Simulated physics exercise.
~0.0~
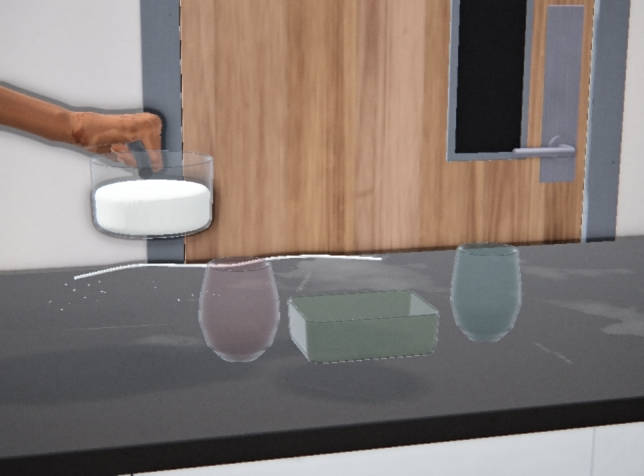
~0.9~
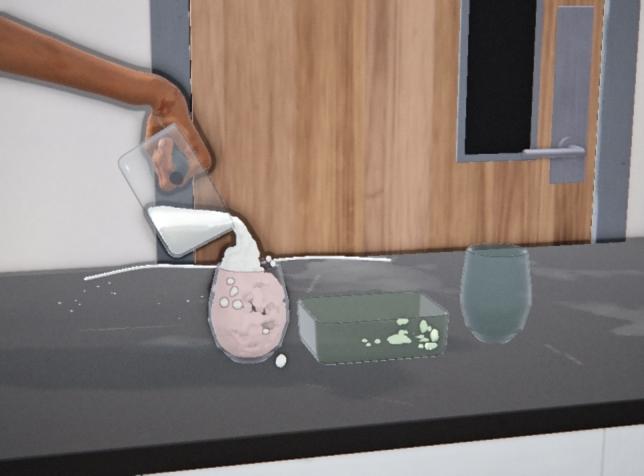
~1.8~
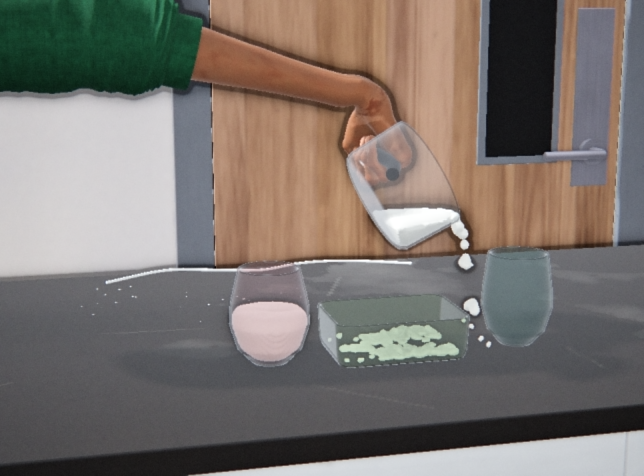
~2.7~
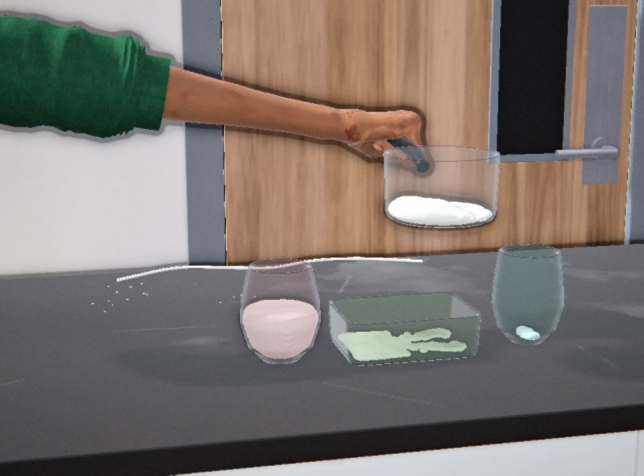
We see a hand tilt a clear pan of white liquid over a worktop, pouring into the left glass, the oblong tub and the right glass as it moves right, then level it, leaving the left glass fullest, a little in the right, and some liquid still in the pan.
